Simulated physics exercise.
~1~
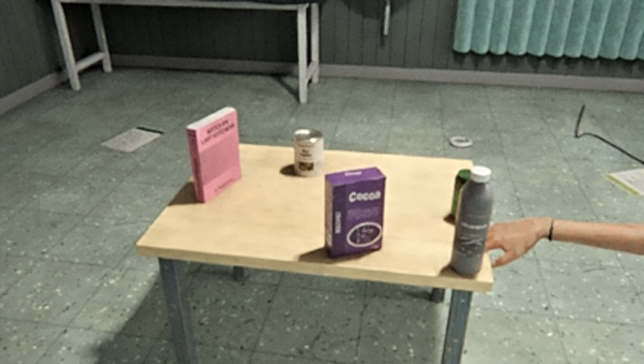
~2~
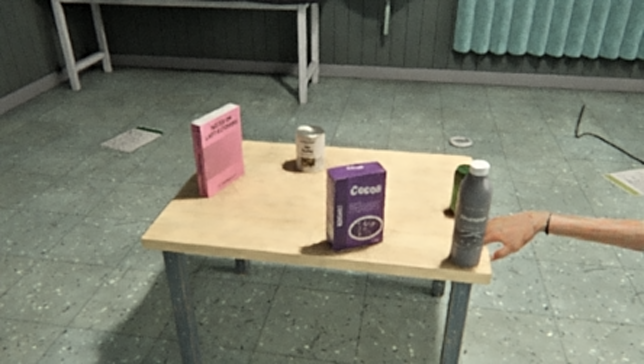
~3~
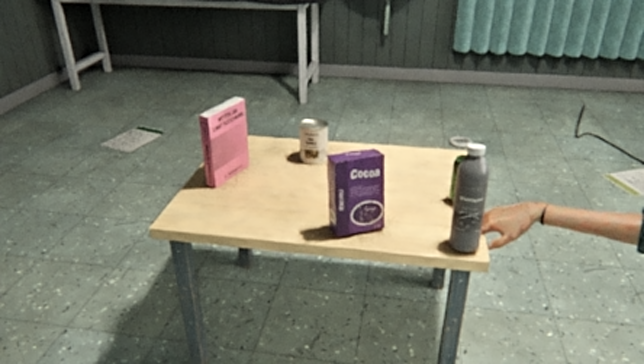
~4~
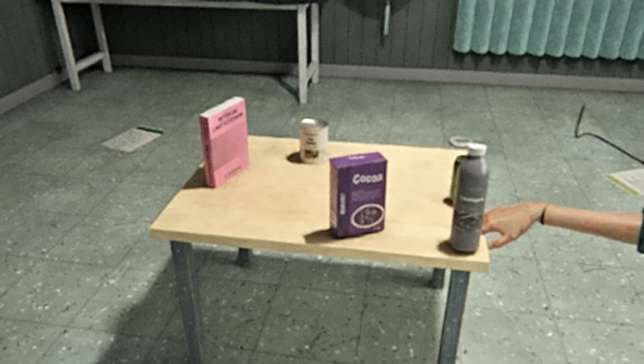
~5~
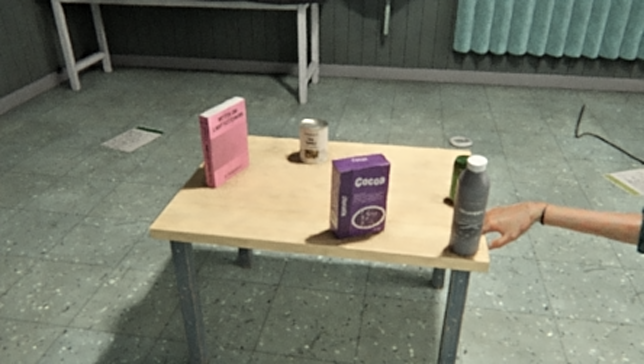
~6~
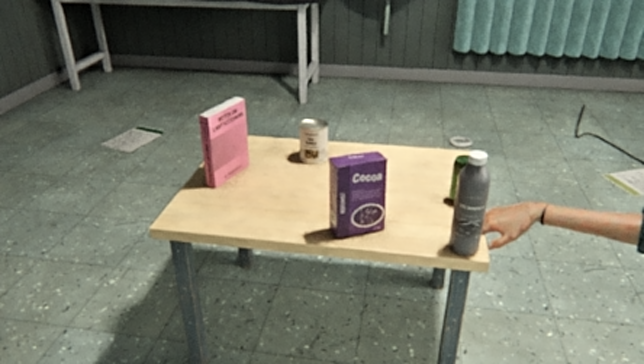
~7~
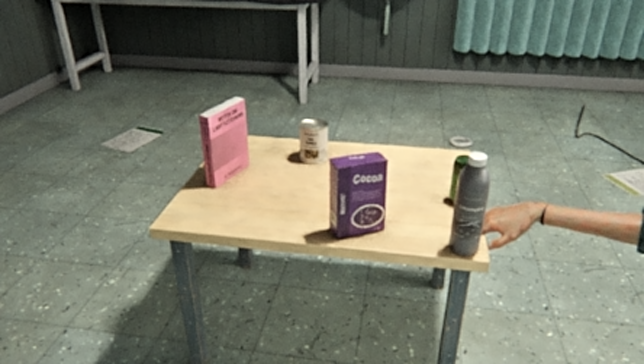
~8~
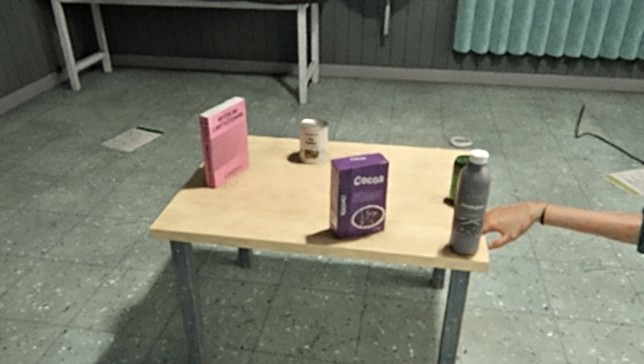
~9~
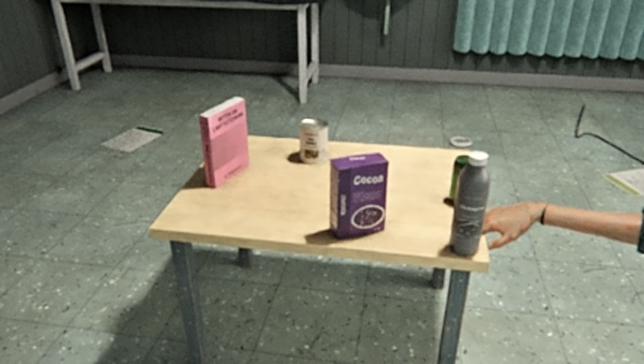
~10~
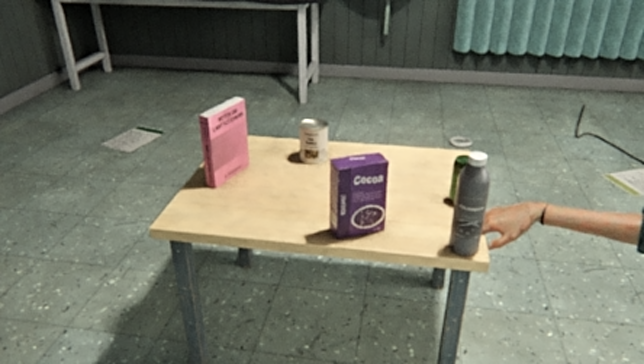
A light wooden side table with metal legs stands on a green tiled floor in a dark-walled room, seen from the front and slightly above. On it are a pink book at the left, a white tin behind, a purple cocoa packet near the middle, and a grey bottle at the right with a green can behind it. A hand reaches in from the right beside the bottle as the table slides a short way back. The table stops, with the grey bottle leaning slightly before it settles upright. All five objects remain standing, and the hand stays at the table's edge.
